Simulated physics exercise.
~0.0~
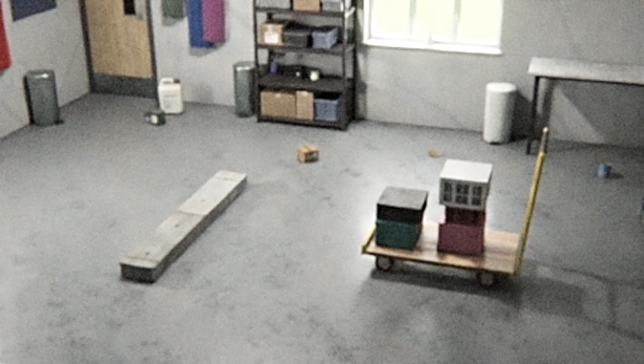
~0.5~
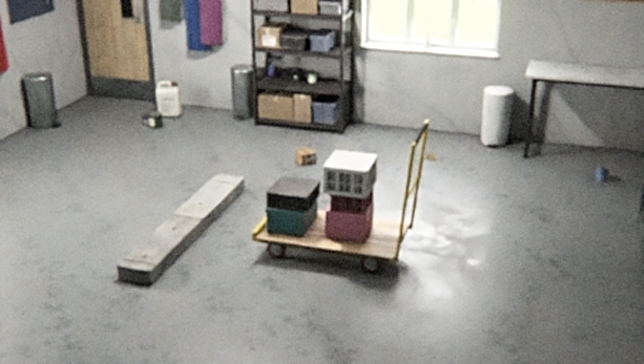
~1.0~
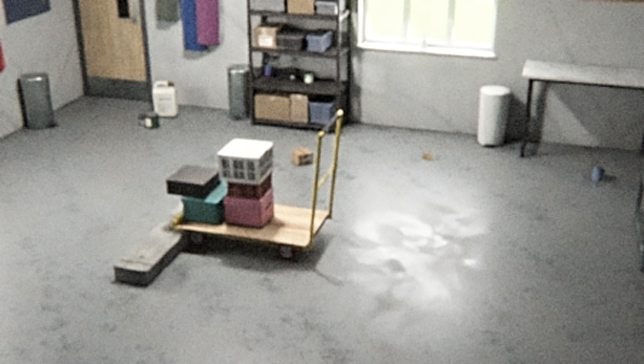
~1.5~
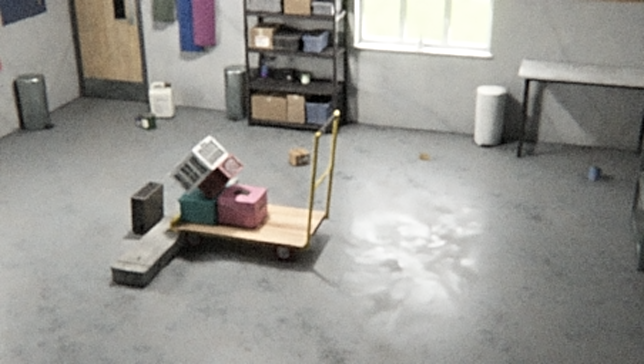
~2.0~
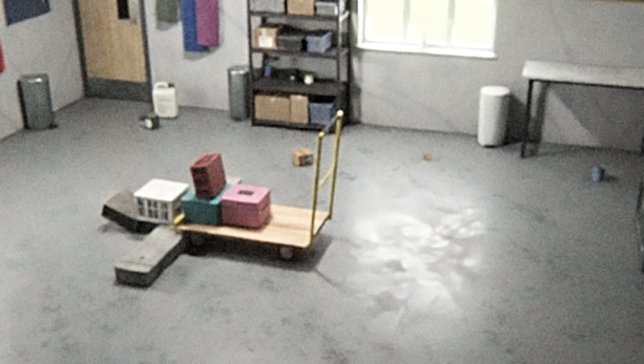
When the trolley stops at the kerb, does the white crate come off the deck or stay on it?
The white crate comes off the deck. It pitches forward over the front edge when the trolley stops and ends up beyond it, upside down.
In a storage room, a flat trolley carrying stacked crates and boxes rolled left and stopped dead at a low kerb; the black and white crates tumbled off the front, while the red crate tipped onto the teal tote and the pink box stayed aboard.
